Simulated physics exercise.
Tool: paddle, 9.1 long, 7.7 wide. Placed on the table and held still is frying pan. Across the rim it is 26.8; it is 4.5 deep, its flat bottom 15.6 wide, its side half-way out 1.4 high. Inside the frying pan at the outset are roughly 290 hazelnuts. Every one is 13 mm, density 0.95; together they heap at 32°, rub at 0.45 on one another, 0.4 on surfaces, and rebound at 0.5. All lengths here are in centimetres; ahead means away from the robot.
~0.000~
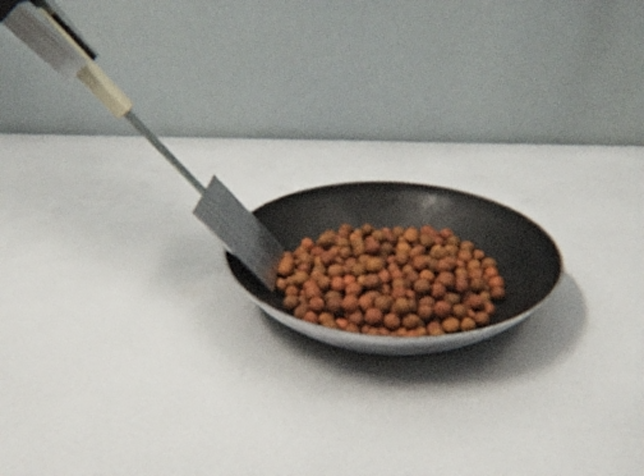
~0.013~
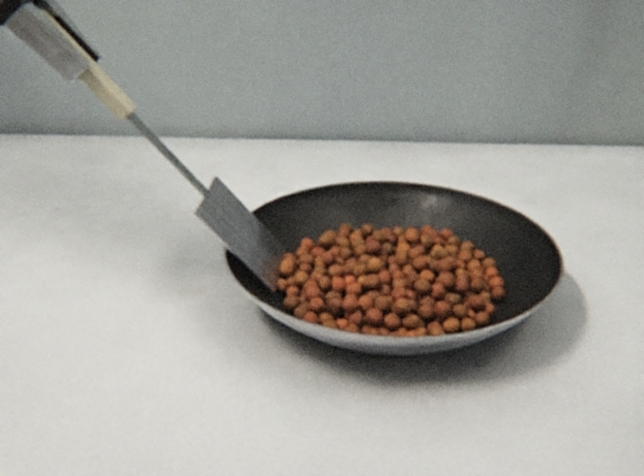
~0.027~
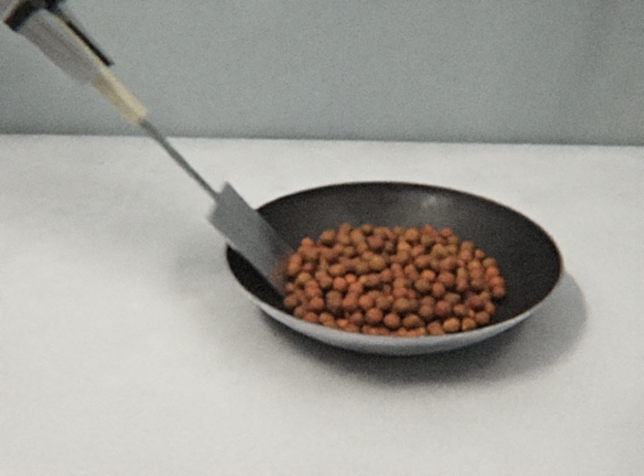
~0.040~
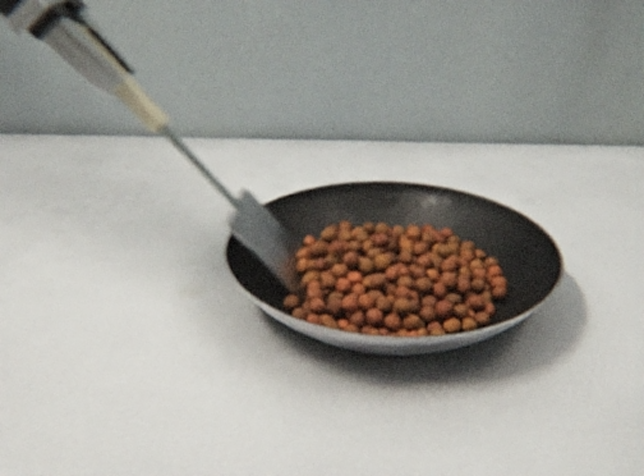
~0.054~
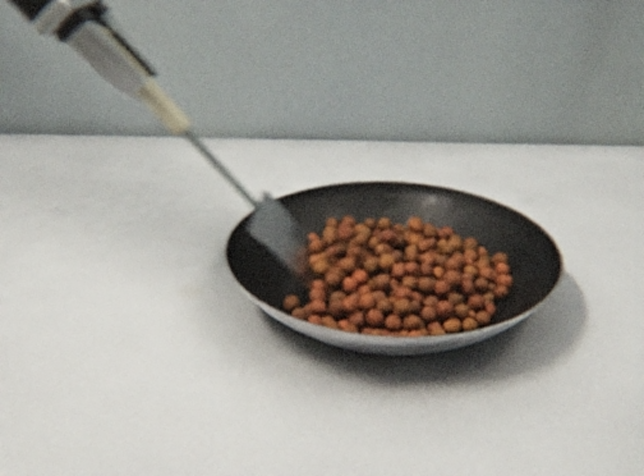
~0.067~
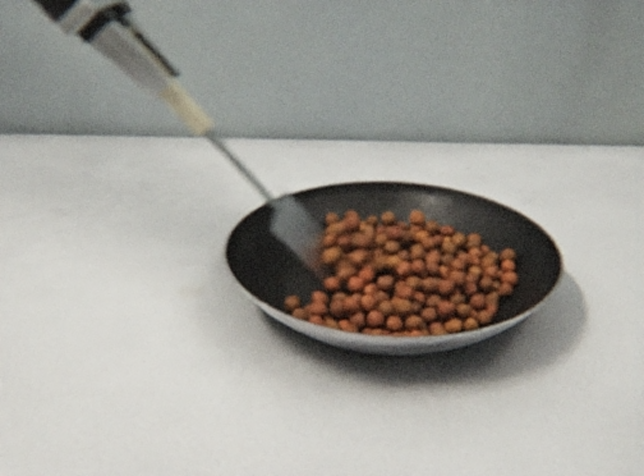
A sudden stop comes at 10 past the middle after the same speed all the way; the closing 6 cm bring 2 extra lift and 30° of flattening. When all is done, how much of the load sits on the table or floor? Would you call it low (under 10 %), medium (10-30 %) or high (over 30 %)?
I would call it high.
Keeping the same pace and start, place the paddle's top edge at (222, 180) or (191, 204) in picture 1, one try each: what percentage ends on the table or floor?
I'd say near 35 per cent for the first and near 40 per cent for the second.
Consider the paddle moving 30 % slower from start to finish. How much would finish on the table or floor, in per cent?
30 per cent, roughly.
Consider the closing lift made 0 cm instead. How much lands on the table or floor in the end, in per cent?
Roughly 30 per cent.
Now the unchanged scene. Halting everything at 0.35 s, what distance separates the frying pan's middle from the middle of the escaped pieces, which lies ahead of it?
22 cm.
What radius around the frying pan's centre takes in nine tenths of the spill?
Some 55 cm from the centre.
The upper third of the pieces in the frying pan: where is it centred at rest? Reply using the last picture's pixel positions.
It is centred around (417, 254).
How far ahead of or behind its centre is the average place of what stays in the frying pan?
Roughly 2.5 cm ahead of the centre.
After 0.10 s, sloping 50°, highest piece 7 above the table; 286 in the frying pan.
After 0.13 s, sloping 43°, highest piece 9 above the table; 286 in the frying pan.
After 0.35 s, sloping 20°, highest piece 15 above the table; 177 in the frying pan, 59 on the table or floor, 50 on the blade or in flight.
After 1.40 s, sloping 20°, highest piece 3 above the table; 177 in the frying pan, 109 on the table or floor.
In the end, 177 in the frying pan, 109 on the table or floor. That is 38 % on the table or floor.
